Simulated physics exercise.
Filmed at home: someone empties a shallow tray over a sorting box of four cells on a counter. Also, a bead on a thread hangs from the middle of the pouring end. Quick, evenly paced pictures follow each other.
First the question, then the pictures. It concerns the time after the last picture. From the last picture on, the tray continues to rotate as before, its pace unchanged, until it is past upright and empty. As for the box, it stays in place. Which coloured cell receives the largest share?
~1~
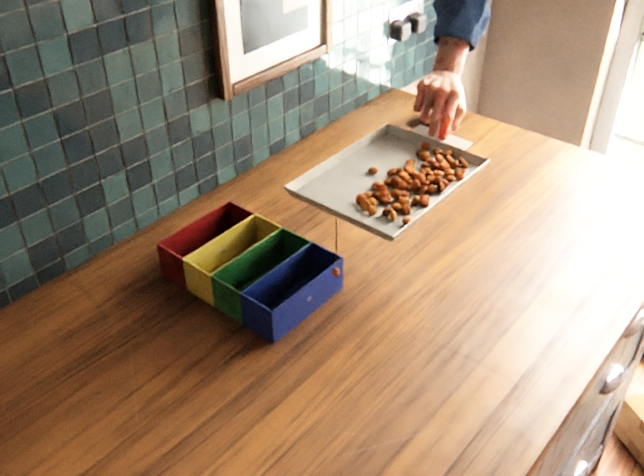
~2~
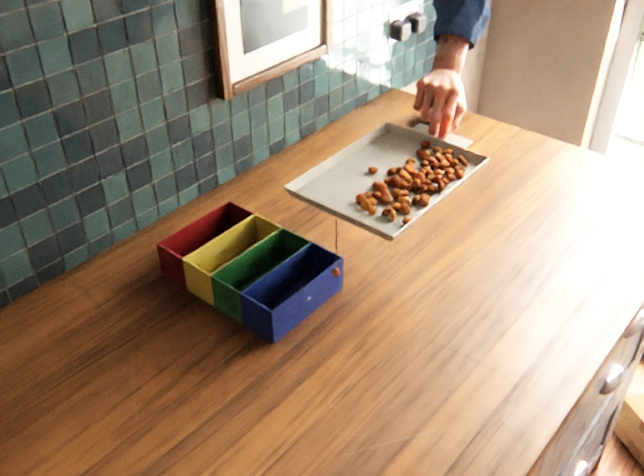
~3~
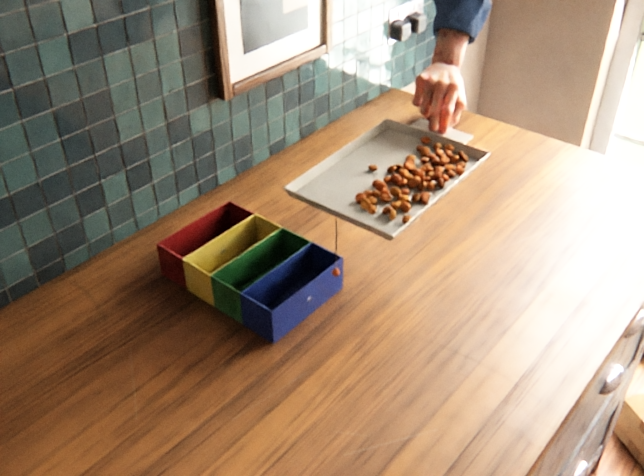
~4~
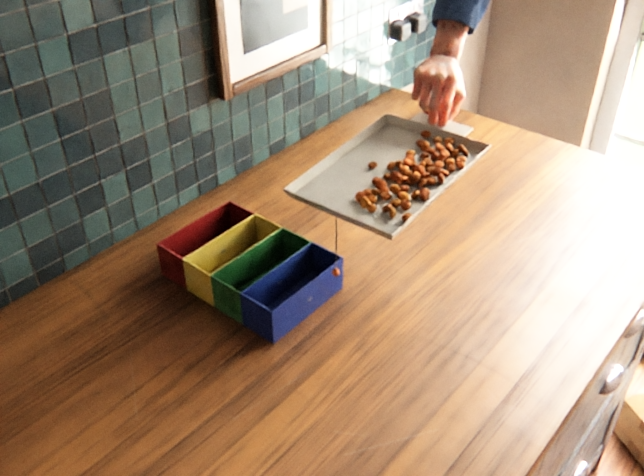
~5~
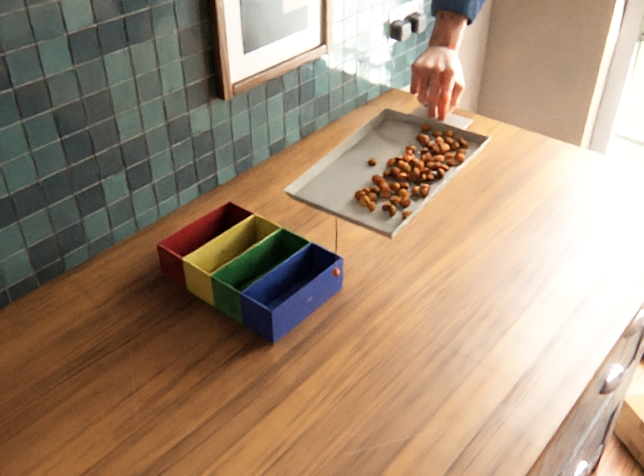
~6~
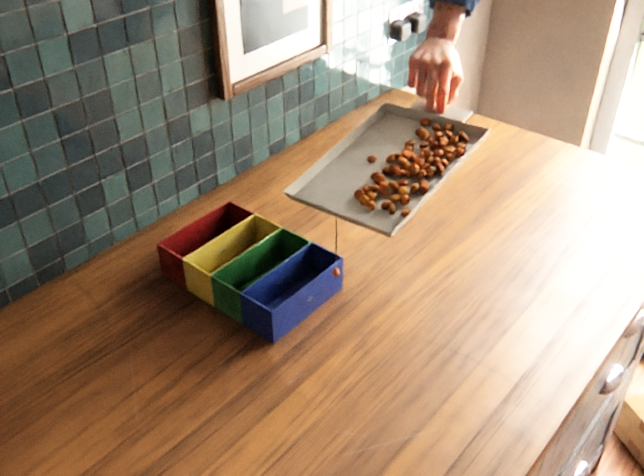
The blue cell.
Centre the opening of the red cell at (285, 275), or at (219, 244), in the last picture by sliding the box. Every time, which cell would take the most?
In turn: The cell in red; that green cell.
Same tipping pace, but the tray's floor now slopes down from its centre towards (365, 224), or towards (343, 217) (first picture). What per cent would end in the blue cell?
About 0 and 10 percent.
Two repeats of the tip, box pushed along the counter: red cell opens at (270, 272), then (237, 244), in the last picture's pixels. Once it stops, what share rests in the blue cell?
0, then 20 %.
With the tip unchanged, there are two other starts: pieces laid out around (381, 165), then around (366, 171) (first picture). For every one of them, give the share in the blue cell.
You'd get near 50 percent first and near 50 percent after that.
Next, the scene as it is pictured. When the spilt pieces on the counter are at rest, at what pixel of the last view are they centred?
I'd mark it at about (318, 340).
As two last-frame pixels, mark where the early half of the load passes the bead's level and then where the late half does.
Half one: (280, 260), half two: (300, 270).
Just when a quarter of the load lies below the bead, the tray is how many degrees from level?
It sits at roughly 65°.
Just after the last frame, tray tipped steeply; the larger part on the tray; about a tenth falling or outside the box.
A moment on, tray tipped right over; roughly a quarter on the tray; roughly a third in the blue cell; roughly a quarter in the green cell; just a few in the yellow cell; roughly a quarter falling or outside the box.
Further on, tray tipped past a quarter turn; roughly half in the blue cell; roughly a quarter in the green cell; just a few in the yellow cell; roughly a quarter falling or outside the box.
When it is over, tray tipped past a quarter turn; roughly half in the blue cell; roughly a quarter in the green cell; just a few in the yellow cell; not one in the red cell; roughly a quarter outside the box.
